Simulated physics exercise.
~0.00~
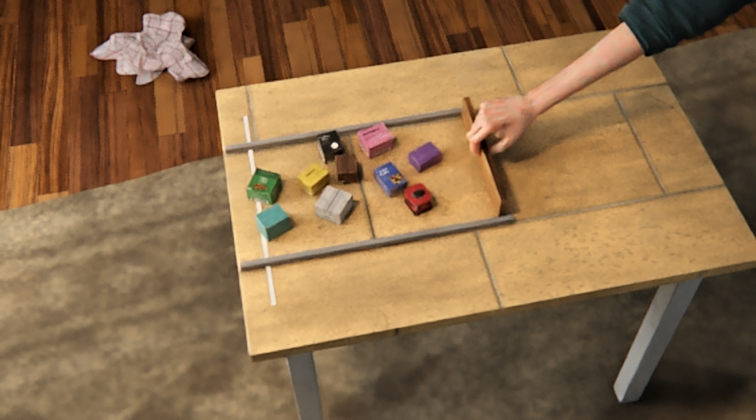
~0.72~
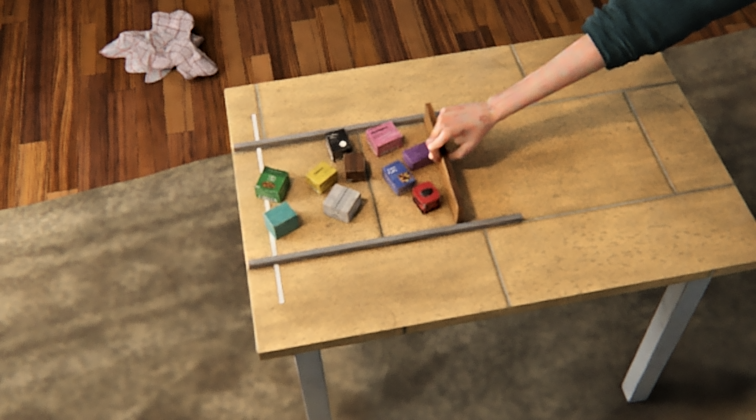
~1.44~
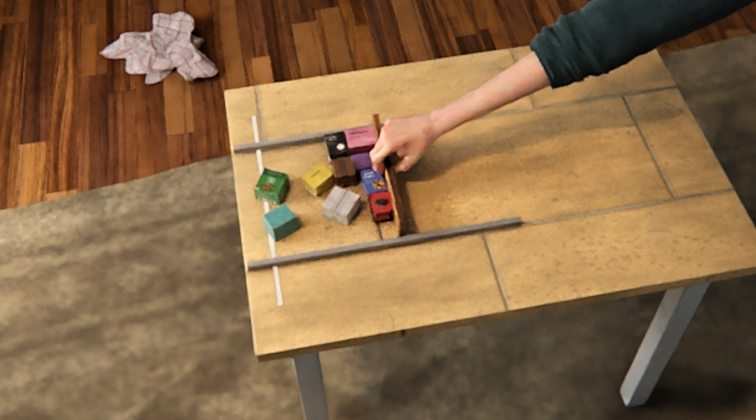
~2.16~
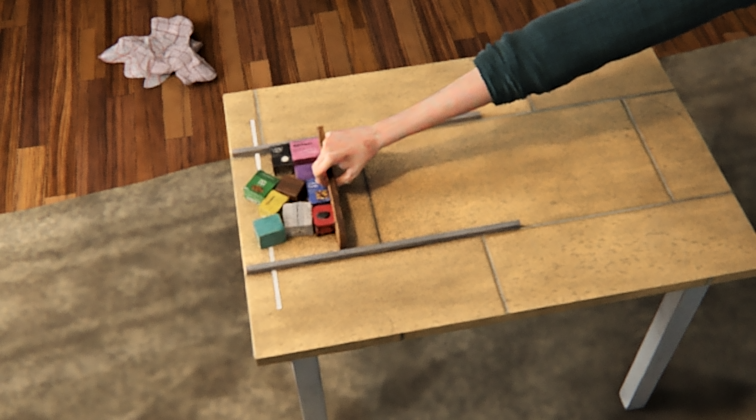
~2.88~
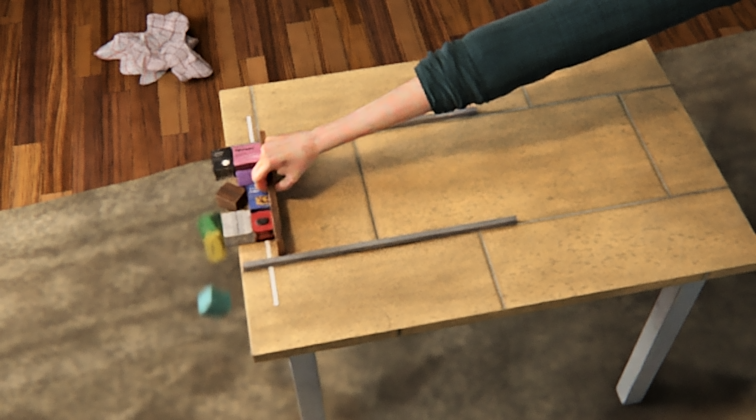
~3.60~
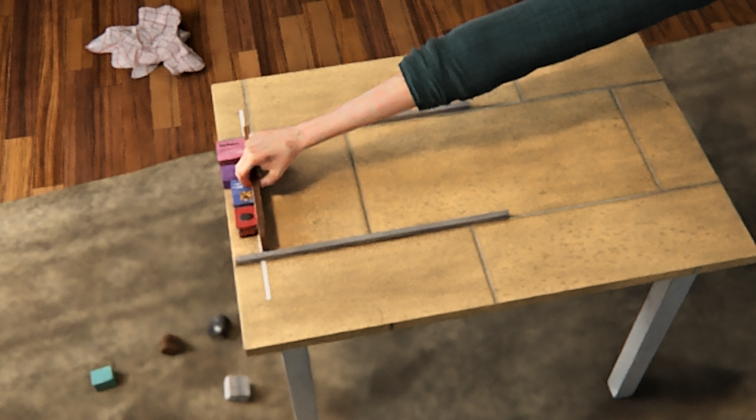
We see a hand slide an upright board leftward between two rails on a table, gathering small coloured boxes and blocks and pushing them towards the edge, where several, including the turquoise, green and yellow ones, drop off, while pink, purple, blue and red ones remain against the board.
